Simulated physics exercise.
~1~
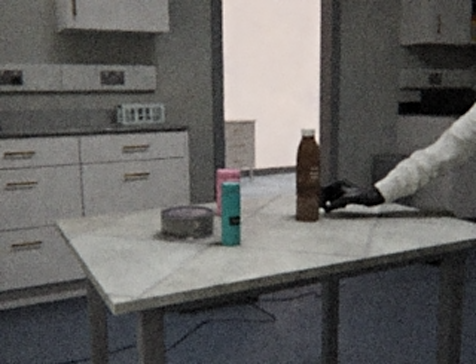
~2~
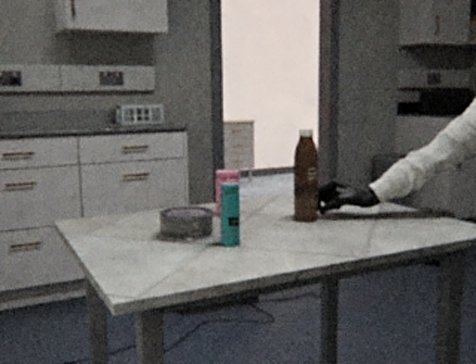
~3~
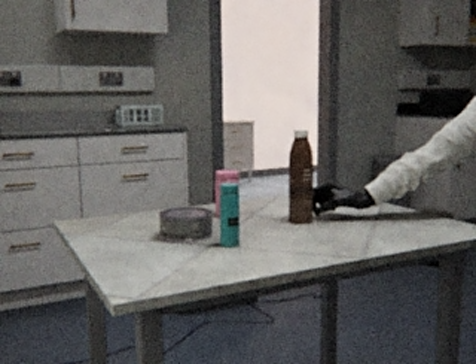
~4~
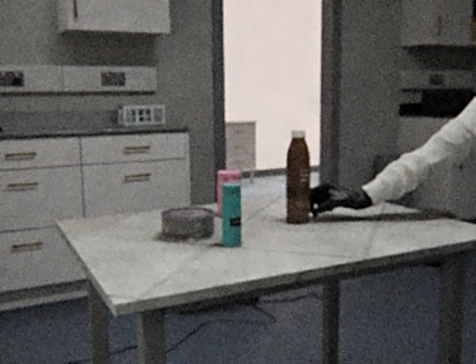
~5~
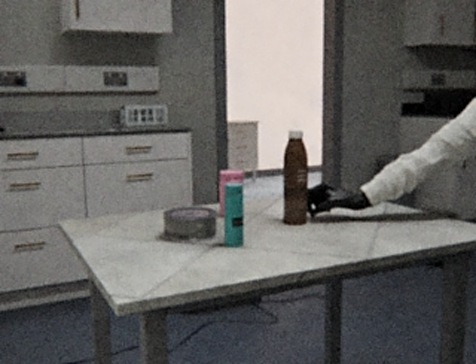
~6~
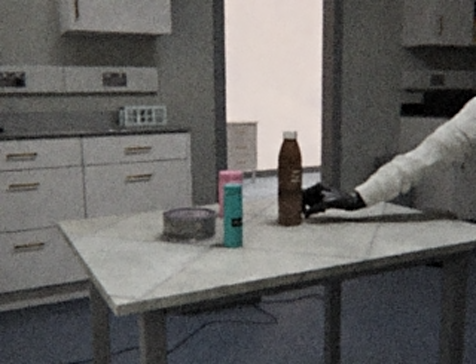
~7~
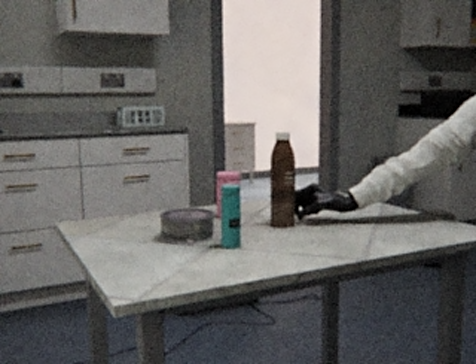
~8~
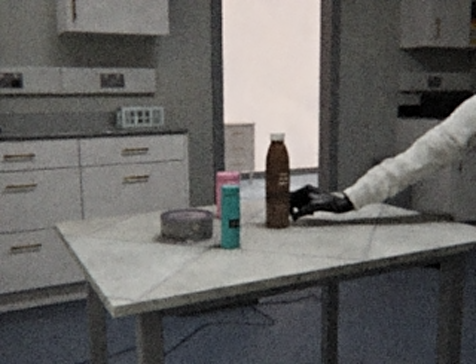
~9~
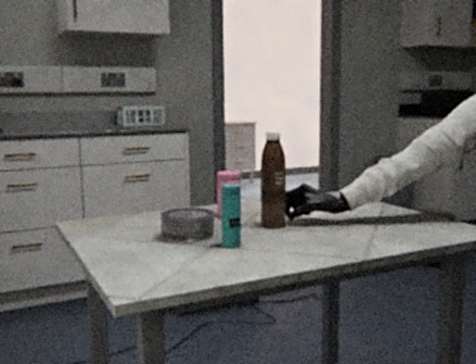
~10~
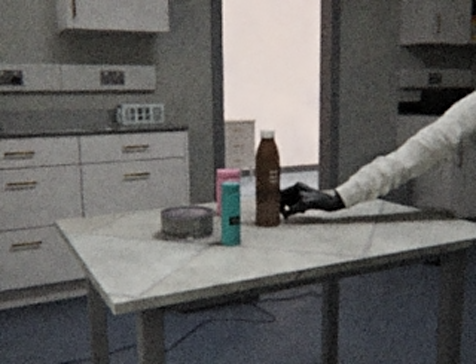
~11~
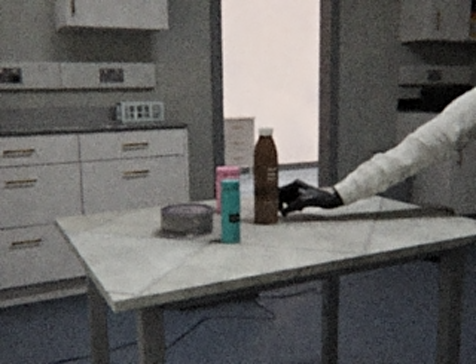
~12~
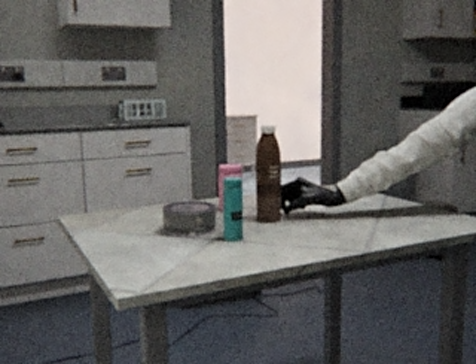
In a dim room with pale drawers and a bright doorway, a light-topped table holds a brown bottle, a turquoise shaker, a pink jar partly hidden behind it, and a low grey tub. A black-gloved hand on a white-sleeved arm reaches in from the right and meets the lower part of the bottle. The hand pushes gently, and the bottle slides slowly left in small steps, staying upright. It nears the turquoise shaker and pink jar, which keep their places. Finally the bottle rests upright just right of them, the hand still close beside it.
